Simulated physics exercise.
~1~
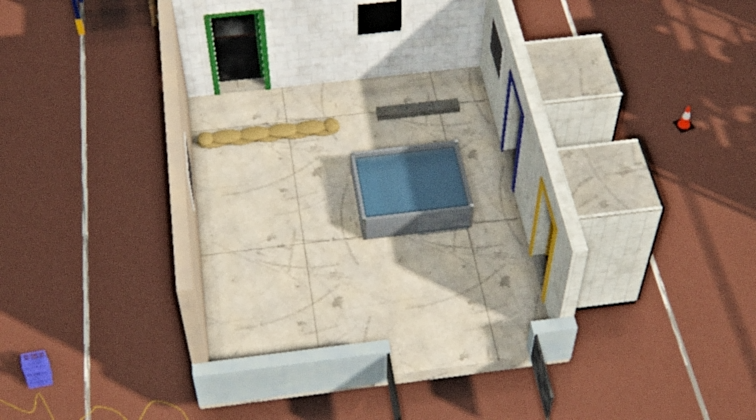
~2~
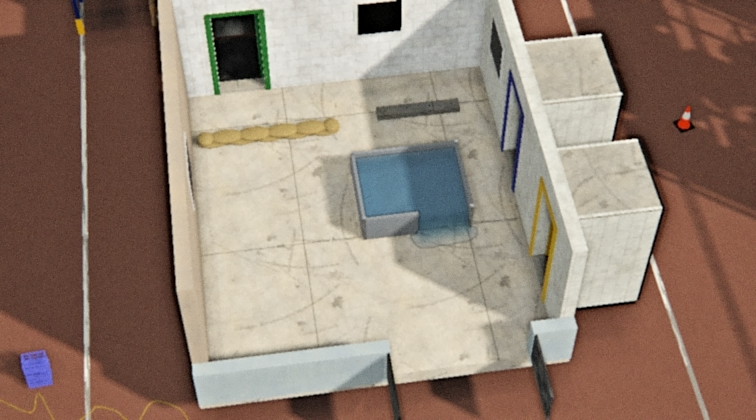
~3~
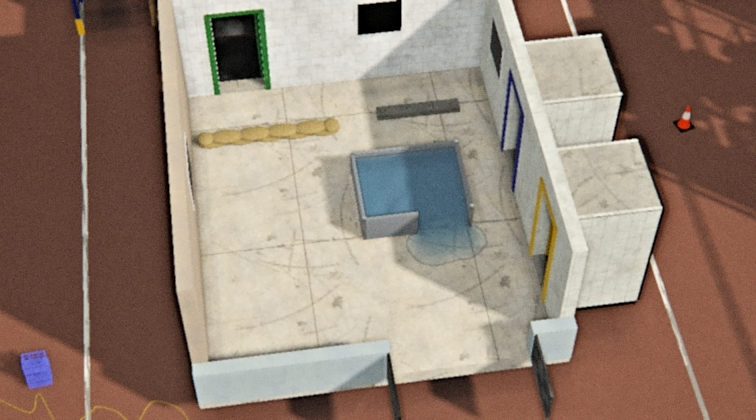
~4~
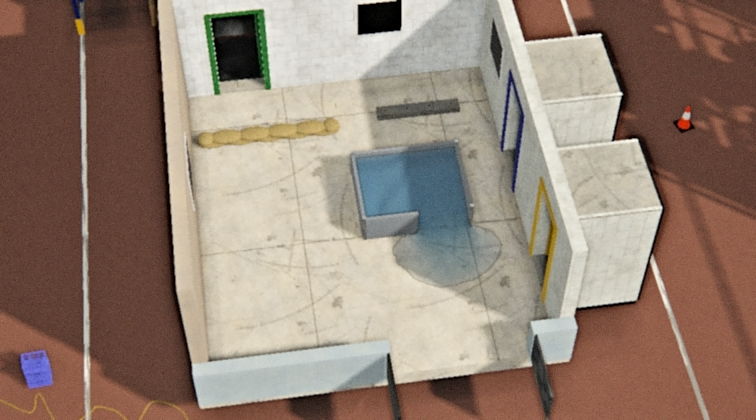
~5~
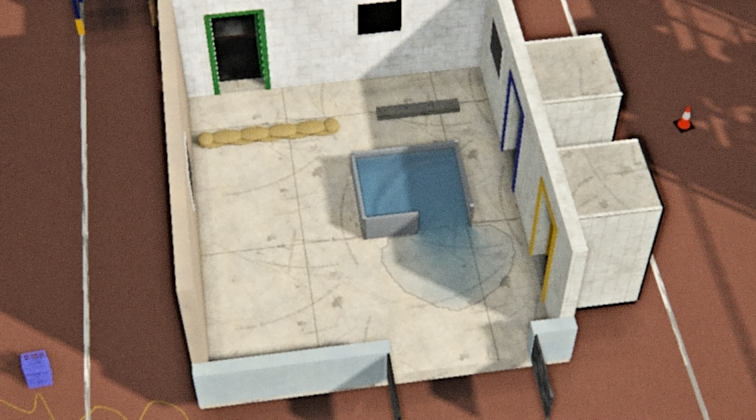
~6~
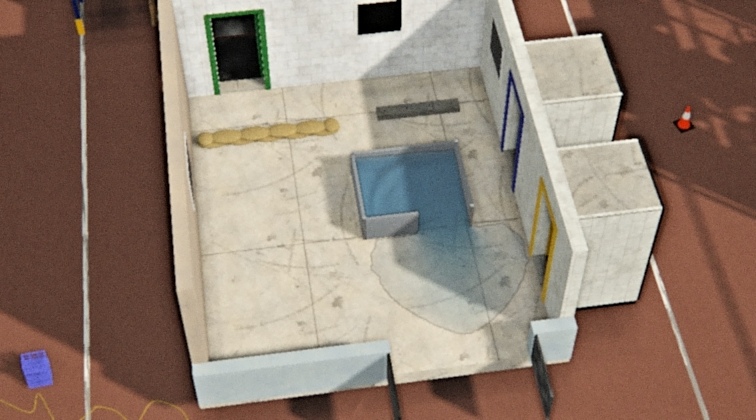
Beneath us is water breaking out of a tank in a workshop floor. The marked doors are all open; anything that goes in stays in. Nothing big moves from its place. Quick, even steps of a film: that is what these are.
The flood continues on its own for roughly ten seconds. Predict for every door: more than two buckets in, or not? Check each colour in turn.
The green door: Not more than two; the yellow door: More than two; the blue door: Not more than two.
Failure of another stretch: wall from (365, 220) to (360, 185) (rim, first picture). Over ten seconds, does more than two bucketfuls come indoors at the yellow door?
In short: Yellow door falls short.
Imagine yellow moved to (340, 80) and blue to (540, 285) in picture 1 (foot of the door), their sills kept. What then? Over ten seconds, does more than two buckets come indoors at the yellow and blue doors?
Yellow: Comes in low; blue: Comes in high.
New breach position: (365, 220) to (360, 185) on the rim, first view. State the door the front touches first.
It's the door marked green.
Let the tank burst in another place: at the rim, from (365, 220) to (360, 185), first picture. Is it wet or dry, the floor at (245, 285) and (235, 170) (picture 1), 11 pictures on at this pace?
Soaked; soaked.
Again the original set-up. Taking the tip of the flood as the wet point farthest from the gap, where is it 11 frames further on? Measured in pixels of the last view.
Close to (330, 370).
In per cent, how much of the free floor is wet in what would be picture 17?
Around 20 percent, give or take.
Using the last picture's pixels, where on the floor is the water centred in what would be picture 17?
The spot I would choose is (431, 231).
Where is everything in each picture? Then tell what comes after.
In the first picture, the water tank at (411, 182) is whole and still.
In the second picture, water pours out at (443, 222) and has run to (472, 234).
In the third picture, water pours out at (443, 223) and has run to (425, 259).
In the fourth picture, the front is at (440, 282), out from the gap at (443, 223).
In the fifth picture, the front is at (455, 306), out from the gap at (443, 223).
In the sixth picture, the front is at (470, 328), out from the gap at (443, 223).
A moment on, water covers 20 % of the floor; the green door not reached, the yellow door wet at the sill, nothing in, the blue door not reached.
Next, water covers 20 % of the floor; the green door not reached, the yellow door over two buckets in, the blue door not reached.
Then, water covers 25 % of the floor; the green door not reached, the yellow door over two buckets in, the blue door not reached.
Later, water covers 25 % of the floor; the green door not reached, the yellow door over two buckets in, the blue door not reached.
In the end, water covers 35 % of the floor; the green door not reached, the yellow door over two buckets in, the blue door wet at the sill, nothing in.
